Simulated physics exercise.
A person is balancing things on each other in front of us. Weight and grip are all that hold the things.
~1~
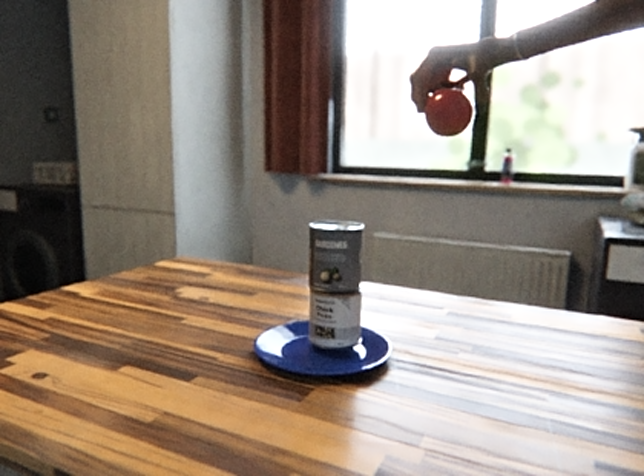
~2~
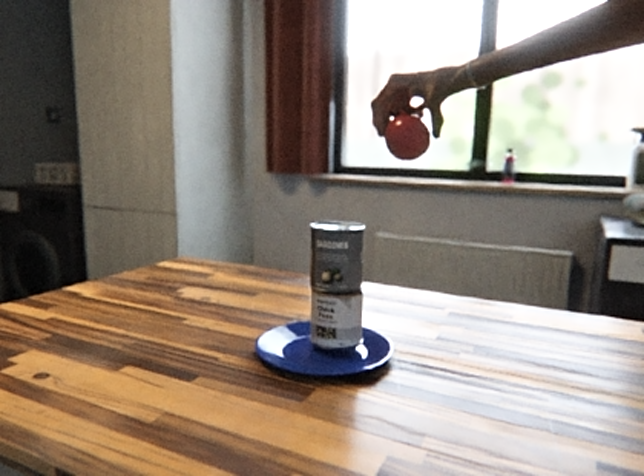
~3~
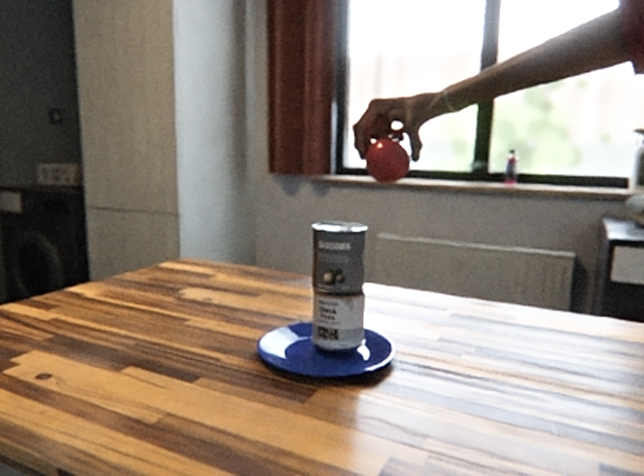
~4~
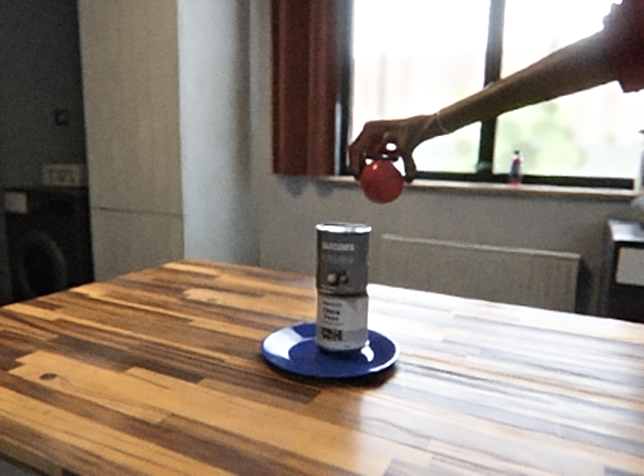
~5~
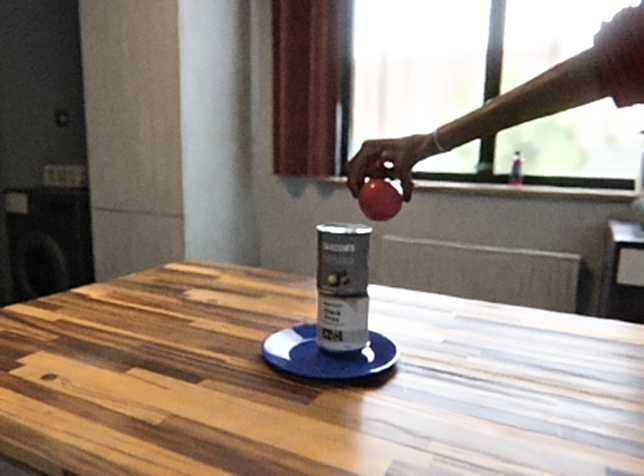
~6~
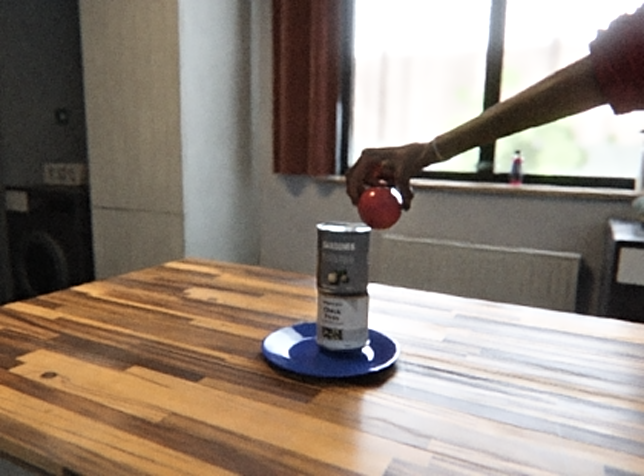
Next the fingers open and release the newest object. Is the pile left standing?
Basically the pile is insecure.
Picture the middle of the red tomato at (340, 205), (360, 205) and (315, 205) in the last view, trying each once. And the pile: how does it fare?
For the first case the pile survives; for the second, it survives; for the third, it falls over.
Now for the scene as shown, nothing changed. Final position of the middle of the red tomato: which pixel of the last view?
End spot: Near (469, 351).
Then, 0.40 s after the last picture, red tomato now fallen.
Then, 0.60 s after the last picture, things are still on the move.
At rest, fallen, red tomato; the other 3 in place. Seen from the same camera at the end, red tomato near (470, 351). The pile gives way.
